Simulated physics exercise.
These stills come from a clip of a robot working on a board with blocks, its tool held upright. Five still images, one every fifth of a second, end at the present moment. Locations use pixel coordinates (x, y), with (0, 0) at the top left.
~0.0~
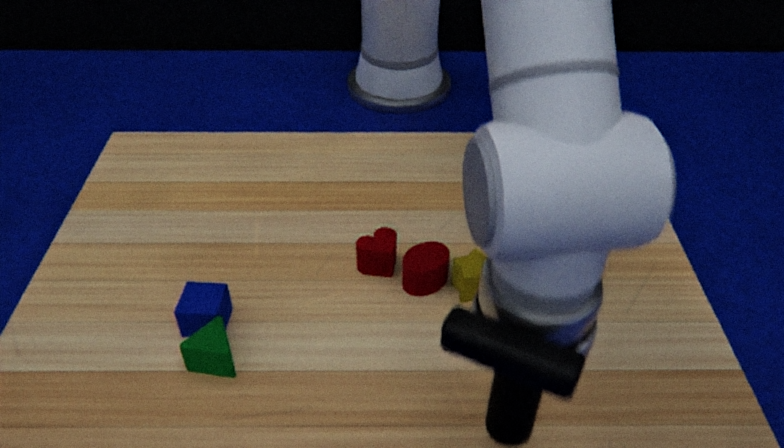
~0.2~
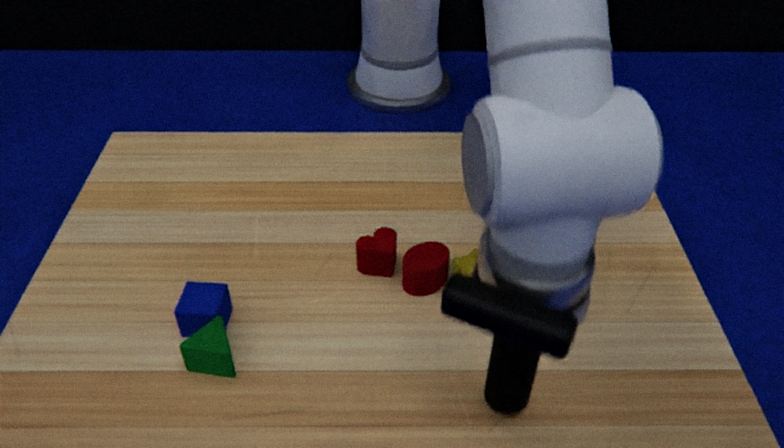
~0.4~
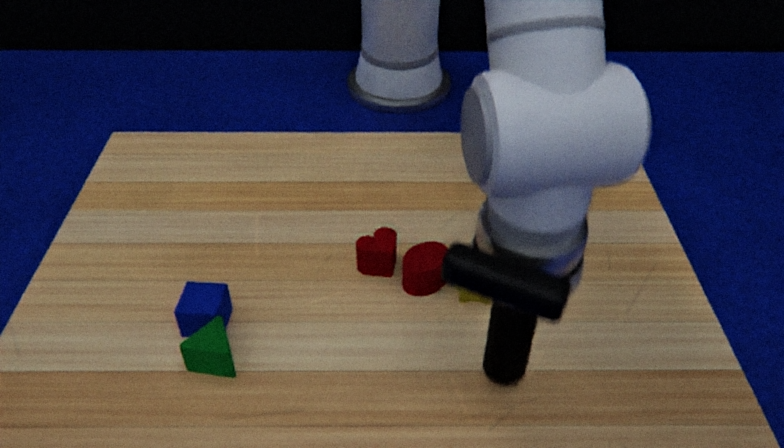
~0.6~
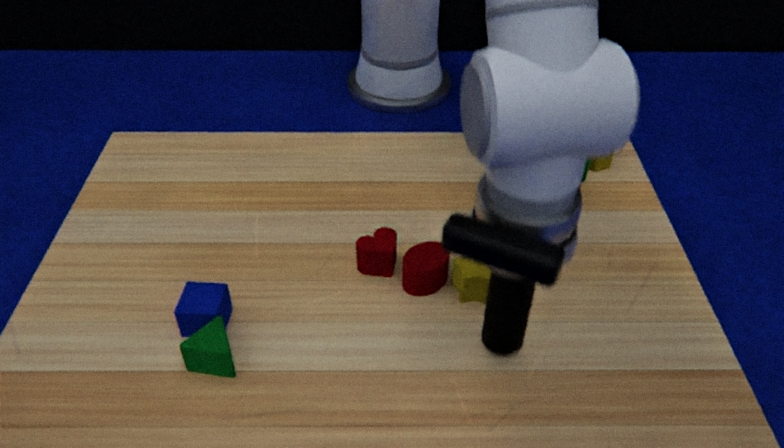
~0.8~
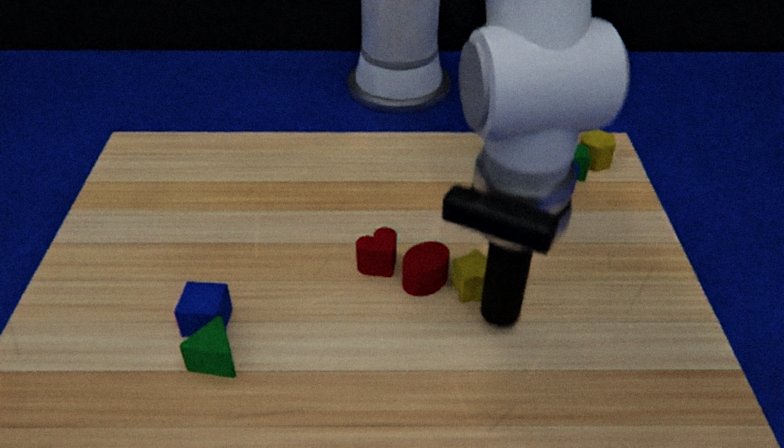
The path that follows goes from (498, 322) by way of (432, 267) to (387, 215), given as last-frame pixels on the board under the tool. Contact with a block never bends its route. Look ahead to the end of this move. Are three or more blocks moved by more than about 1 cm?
In short: Yes.
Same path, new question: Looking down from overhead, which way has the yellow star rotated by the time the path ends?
From overhead, clockwise.
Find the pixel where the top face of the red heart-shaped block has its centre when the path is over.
The point I'd pick in the picture is (344, 238).
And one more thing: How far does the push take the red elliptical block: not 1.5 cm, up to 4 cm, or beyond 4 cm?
Distance: Above 4 cm.
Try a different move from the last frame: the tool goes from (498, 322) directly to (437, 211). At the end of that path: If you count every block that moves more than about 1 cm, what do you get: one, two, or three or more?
Blocks displaced: 1.
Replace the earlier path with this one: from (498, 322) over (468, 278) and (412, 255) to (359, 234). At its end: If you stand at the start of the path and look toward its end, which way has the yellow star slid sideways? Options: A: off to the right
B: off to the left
The correct letter is A.
The first path, step by step. One third of the way, tool at (452, 275); red elliptical block at (416, 251), turned 15° anticlockwise; yellow star at (464, 237), turned 15° clockwise.
Two thirds of the way, tool at (415, 239); red heart-shaped block at (345, 238), turned 20° anticlockwise; red elliptical block at (381, 232), turned 75° anticlockwise; yellow star at (460, 227), turned 60° clockwise.
At the end, tool at (387, 205); red heart-shaped block at (344, 238), turned 20° anticlockwise; red elliptical block at (379, 232), turned 80° anticlockwise; yellow star at (460, 227), turned 60° clockwise.
